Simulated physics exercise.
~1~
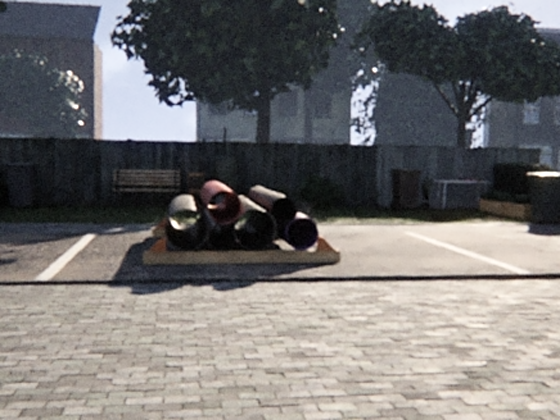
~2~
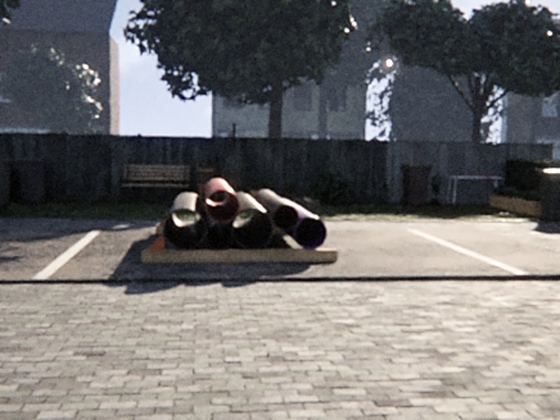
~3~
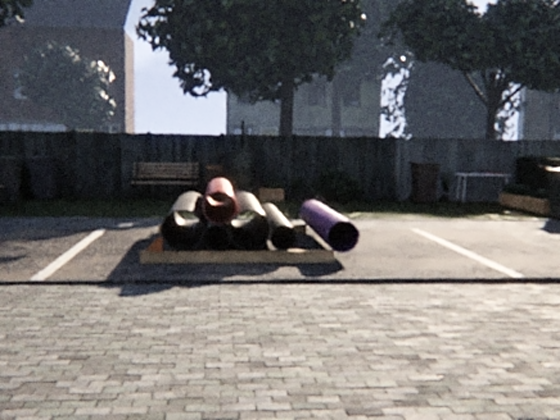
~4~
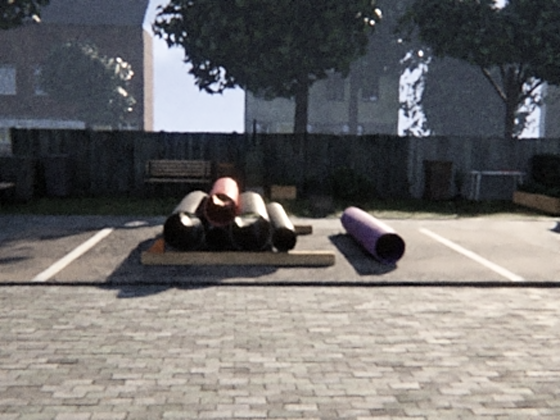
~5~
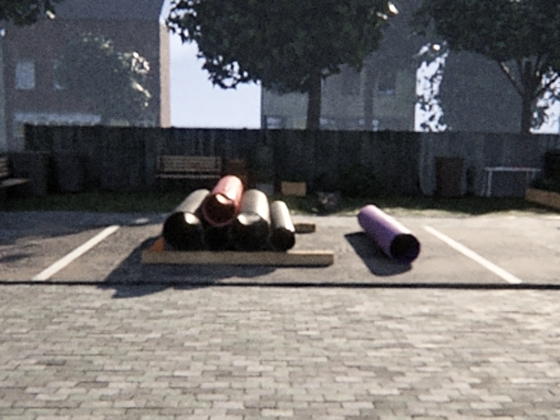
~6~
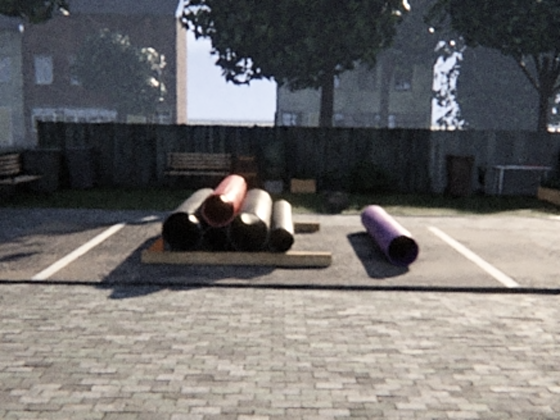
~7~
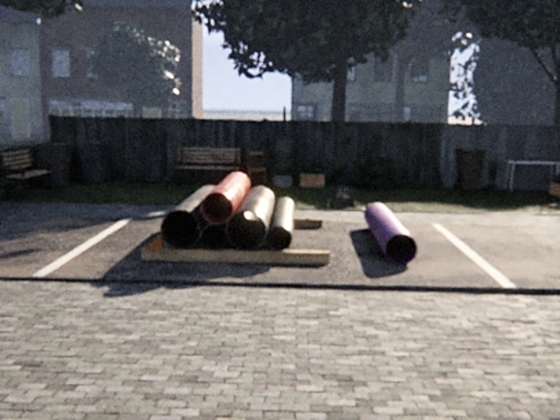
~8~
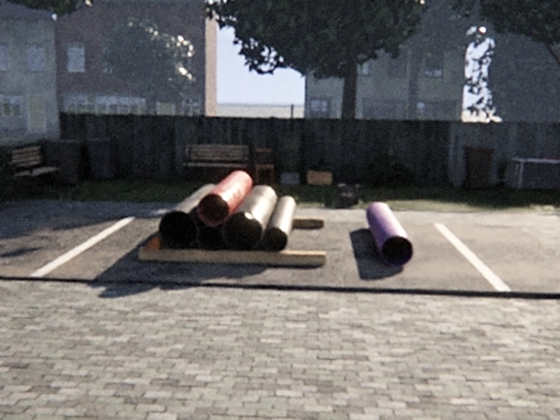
We see a stack of pipes on wooden timbers in a paved lot between two white lines as the view drifts sideways. The purple pipe rolls off the right end and stops short of the right line, while the red one stays up on the others.
